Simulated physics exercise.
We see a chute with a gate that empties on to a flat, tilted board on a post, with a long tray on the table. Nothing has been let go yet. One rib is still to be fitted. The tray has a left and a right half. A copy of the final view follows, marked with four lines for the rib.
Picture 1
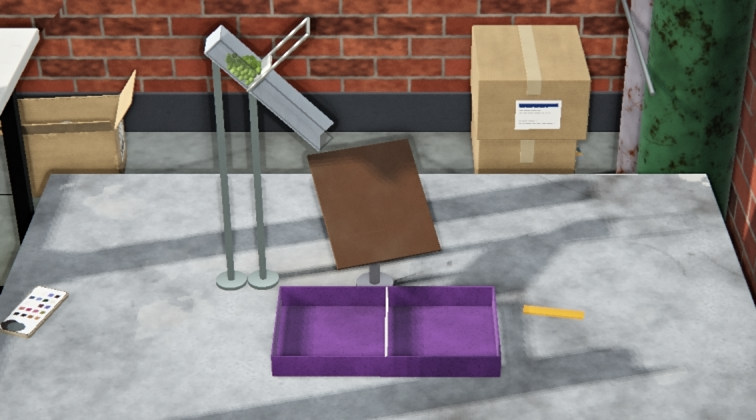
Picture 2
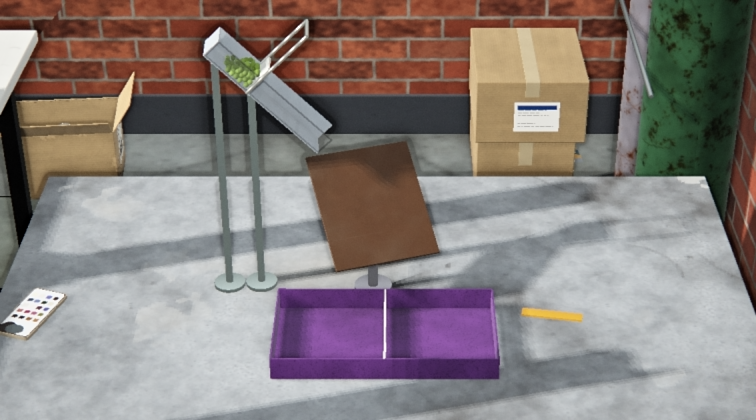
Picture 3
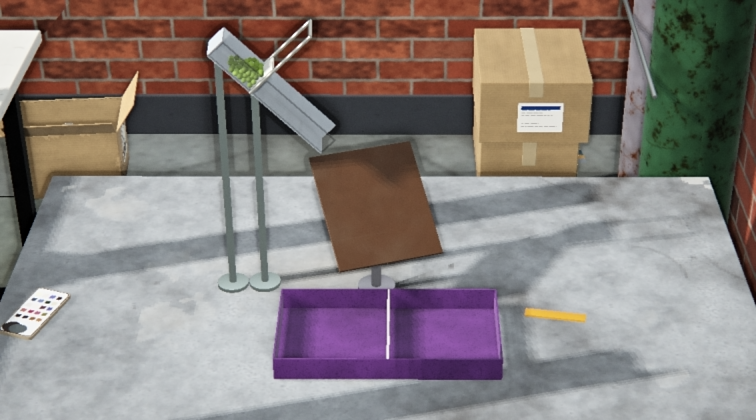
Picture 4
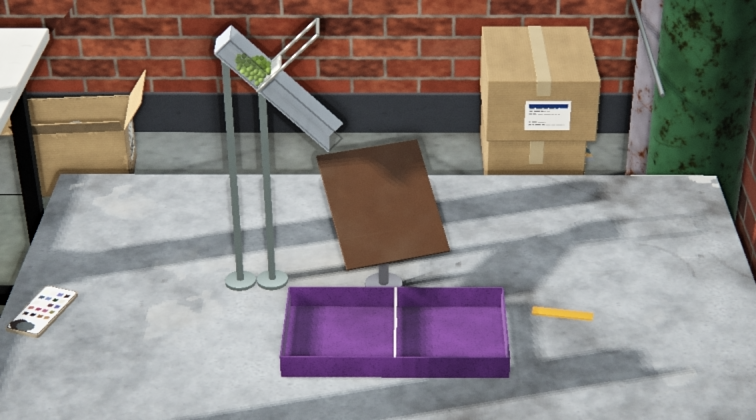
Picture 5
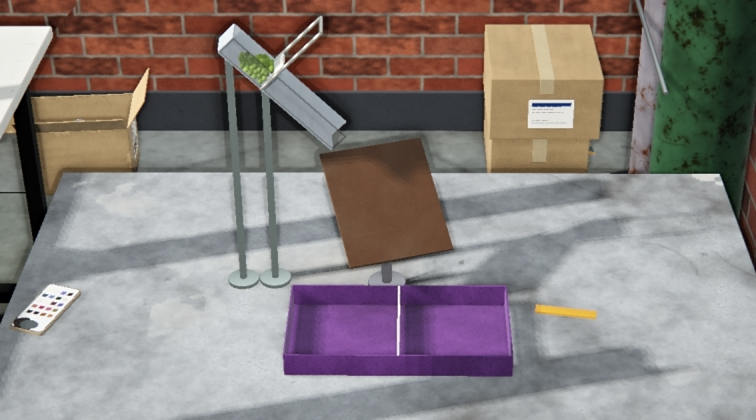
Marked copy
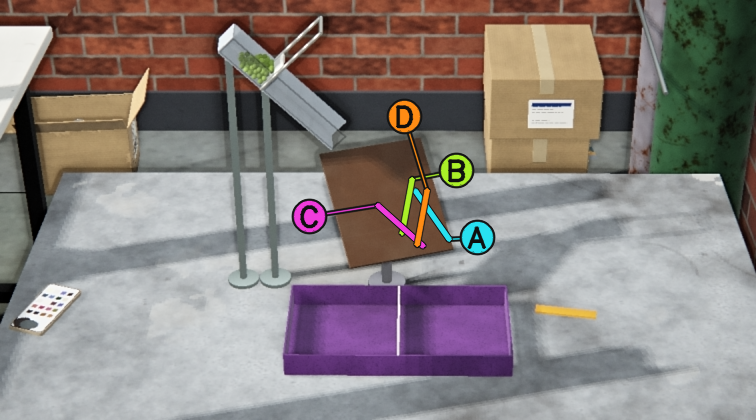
A grey chute holding green peas stands above a tilted brown board and purple tray, while the view shifts slightly.
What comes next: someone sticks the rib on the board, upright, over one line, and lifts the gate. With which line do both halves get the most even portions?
Best: B.
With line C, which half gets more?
Right.
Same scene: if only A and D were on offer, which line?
That is line D.
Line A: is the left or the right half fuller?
More lands on the right.
On the marked copy, line A from (415, 191) to (449, 239); line B from (412, 179) to (402, 233); line C from (377, 205) to (422, 245); line D from (427, 190) to (417, 244).
With A, of what is caught, a stray few in the left half, nearly all in the right.
With B, of what is caught, about half in the left half, about half in the right.
With C, of what is caught, a small part in the left half, nearly all in the right.
With D, of what is caught, about a quarter in the left half, most in the right.
